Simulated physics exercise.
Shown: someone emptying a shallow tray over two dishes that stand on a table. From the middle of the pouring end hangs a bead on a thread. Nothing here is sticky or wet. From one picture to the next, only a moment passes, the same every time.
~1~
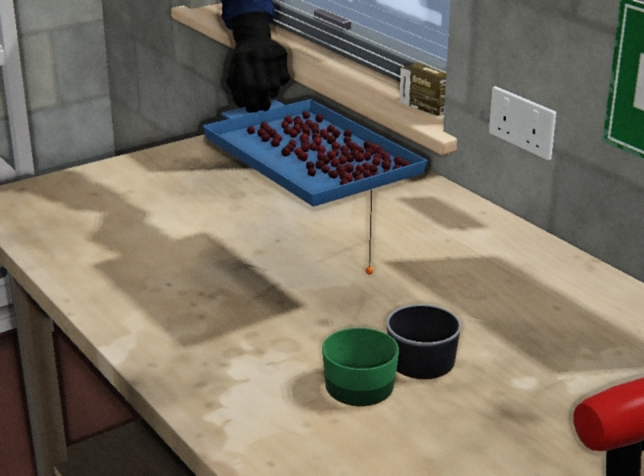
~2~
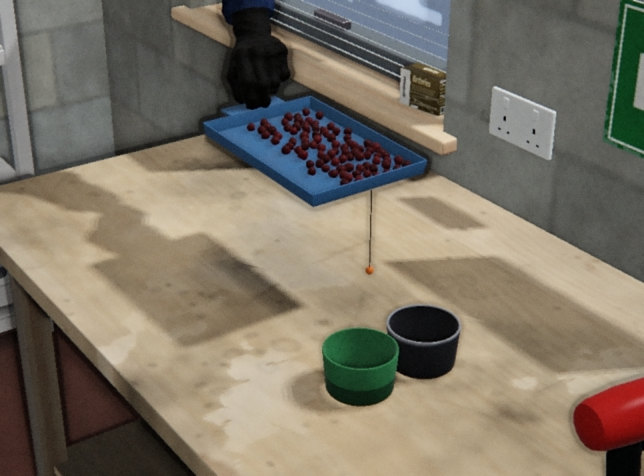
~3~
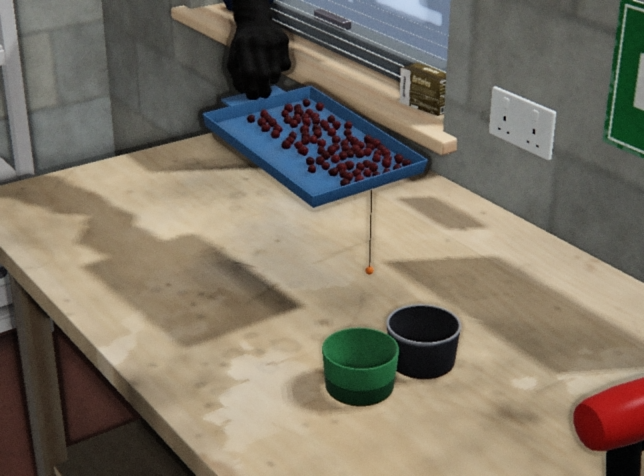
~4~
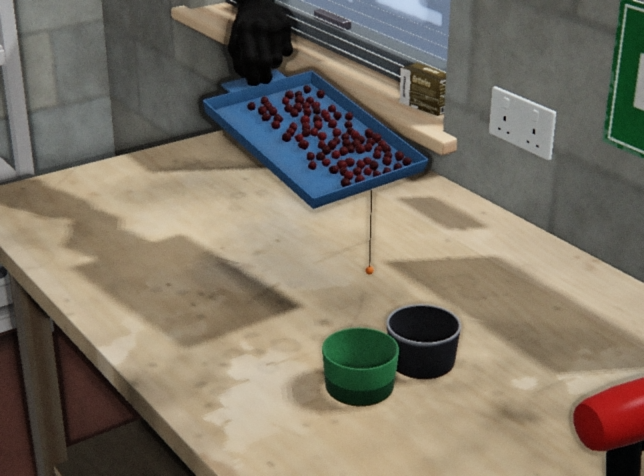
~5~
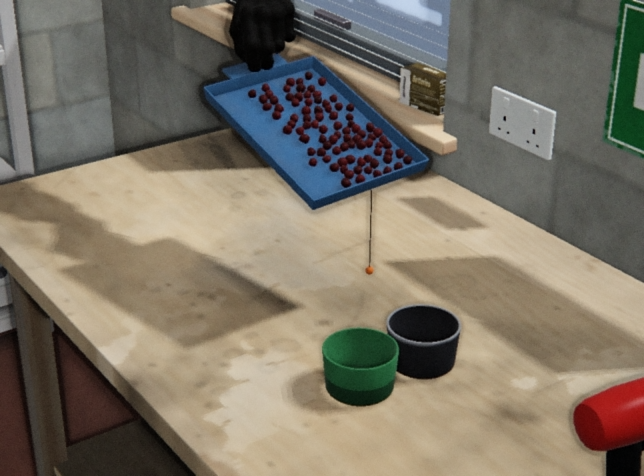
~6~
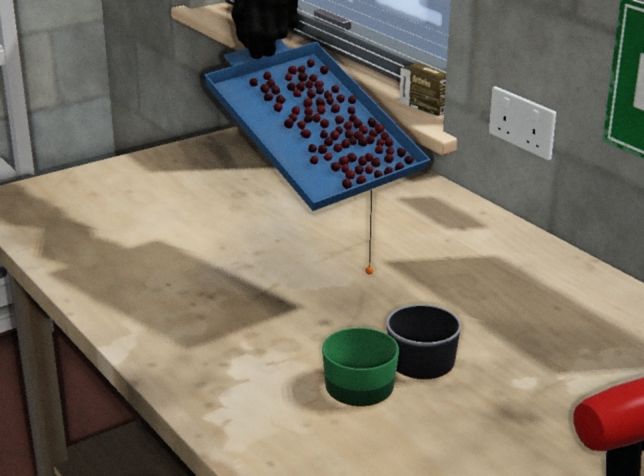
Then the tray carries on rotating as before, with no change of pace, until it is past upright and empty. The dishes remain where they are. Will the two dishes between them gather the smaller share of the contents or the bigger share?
Between them the dishes get the lesser amount.
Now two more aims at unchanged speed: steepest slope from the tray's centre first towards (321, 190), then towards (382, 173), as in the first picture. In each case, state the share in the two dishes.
You'd get 10 per cent the first time and 0 per cent the second time.
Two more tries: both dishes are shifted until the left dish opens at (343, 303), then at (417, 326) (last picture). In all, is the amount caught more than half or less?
Short of half, then Short of half.
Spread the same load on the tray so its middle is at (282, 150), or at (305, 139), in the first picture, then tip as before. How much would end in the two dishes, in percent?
In order, 20 % then 10 %.
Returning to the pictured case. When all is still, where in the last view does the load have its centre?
I'd place the middle at about (382, 346).
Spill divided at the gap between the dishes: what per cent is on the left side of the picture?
Estimate: About 70 percent.
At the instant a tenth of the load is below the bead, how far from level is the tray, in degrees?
About 115 degrees.
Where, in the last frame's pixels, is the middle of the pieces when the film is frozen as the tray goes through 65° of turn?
The centre of the load shows up near (358, 161) in the last view.
Shortly afterwards, tray tipped steeply; all but a few on the tray; only a few in the air.
Next, tray tipped past a quarter turn; all but a few on the tray; only a few in the left dish; only a few in the right dish; a little outside both.
Some moments later, tray tipped past a quarter turn; a little in the left dish; near a quarter in the right dish; near two thirds outside both.
In the end, tray tipped past a quarter turn; a little in the left dish; near a quarter in the right dish; near two thirds outside both.
